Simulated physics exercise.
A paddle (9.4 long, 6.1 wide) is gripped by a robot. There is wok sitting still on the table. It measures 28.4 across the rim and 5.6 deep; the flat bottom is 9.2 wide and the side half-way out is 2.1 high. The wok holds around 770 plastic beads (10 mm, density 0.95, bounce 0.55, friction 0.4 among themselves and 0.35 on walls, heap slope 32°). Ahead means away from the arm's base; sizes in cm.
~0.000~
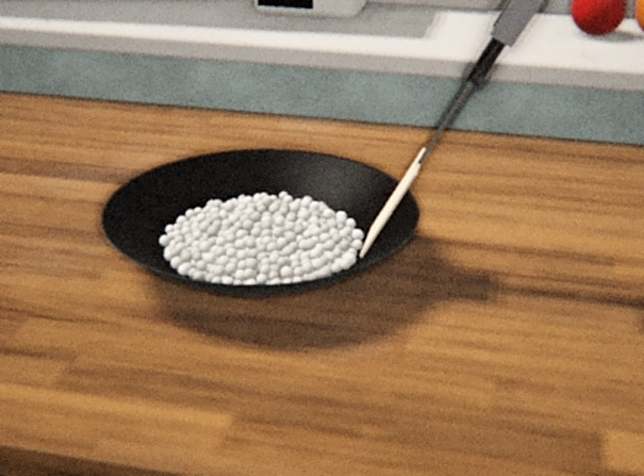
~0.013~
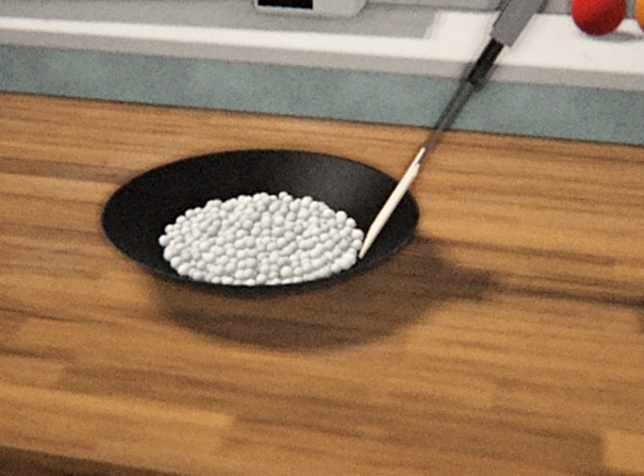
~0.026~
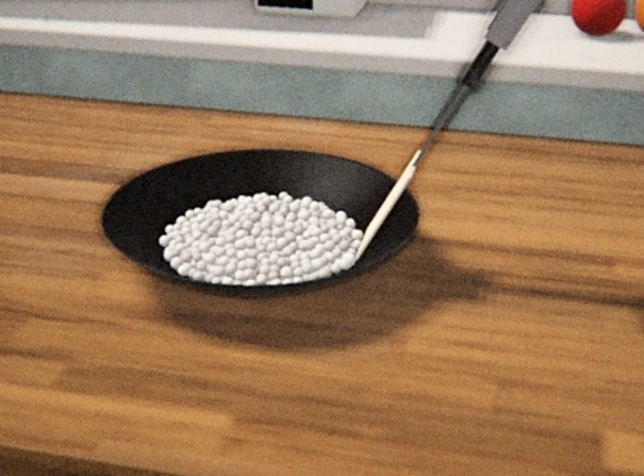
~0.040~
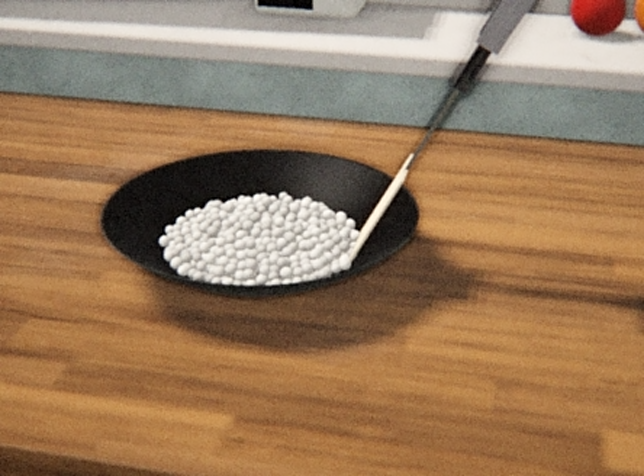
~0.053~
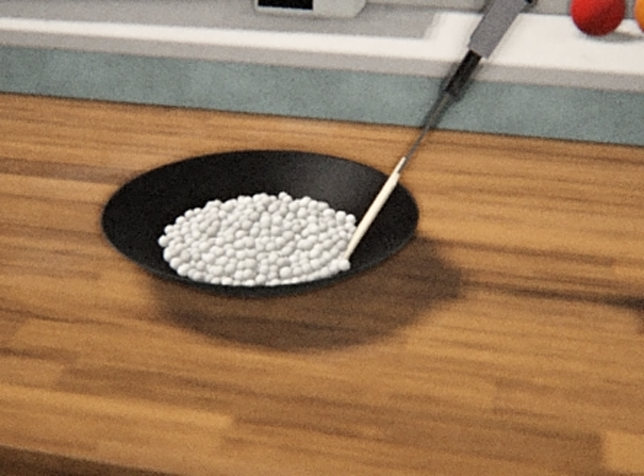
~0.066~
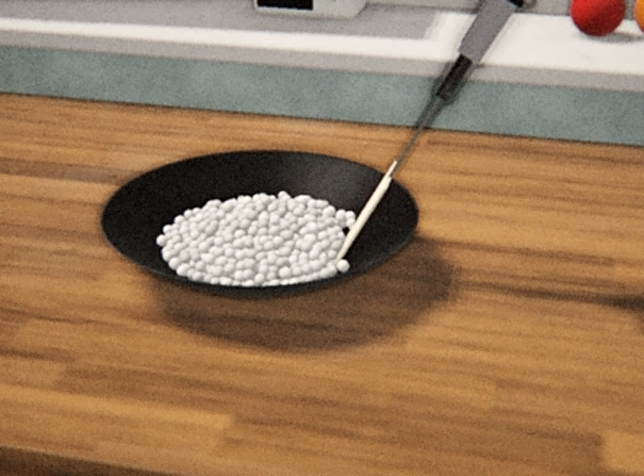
In the video, a thin, pale paddle gripped by a robot dips into a black wok of white beads on a wooden surface and moves slightly left, nudging a few beads near the edge while the wok stays still.
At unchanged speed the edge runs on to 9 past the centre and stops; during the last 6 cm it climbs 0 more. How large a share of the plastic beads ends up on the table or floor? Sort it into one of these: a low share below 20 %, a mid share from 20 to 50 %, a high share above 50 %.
A low share, below 20 %.
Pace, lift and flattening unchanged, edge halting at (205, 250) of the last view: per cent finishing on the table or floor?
Something close to 0 in a hundred.
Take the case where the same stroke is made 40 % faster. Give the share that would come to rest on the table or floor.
Around 20 per cent would finish on the table or floor.
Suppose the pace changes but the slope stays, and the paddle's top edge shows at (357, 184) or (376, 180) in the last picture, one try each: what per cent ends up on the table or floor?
Respectively, some 35 and 25 per cent.
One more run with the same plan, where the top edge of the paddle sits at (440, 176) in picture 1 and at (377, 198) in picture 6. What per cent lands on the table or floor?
Off the vessel, on the table or floor: Some 35 percent.
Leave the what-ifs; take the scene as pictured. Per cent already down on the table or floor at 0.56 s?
Roughly 10 percent.
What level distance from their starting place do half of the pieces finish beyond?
It works out to roughly 4 cm.
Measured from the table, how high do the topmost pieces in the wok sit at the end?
Peak at rest, approximately 7.0 centimetres.
After 0.18 s, sloping 62°, highest piece 5 above the table; 773 in the wok.
After 0.30 s, sloping 62°, highest piece 6 above the table; 773 in the wok.
After 0.56 s, sloping 62°, highest piece 7 above the table; 690 in the wok, 81 on the table or floor, 2 on the blade or in flight.
After 1.61 s, sloping 62°, highest piece 7 above the table; 687 in the wok, 86 on the table or floor.
At rest, 687 in the wok, 86 on the table or floor. That is 11 % on the table or floor.
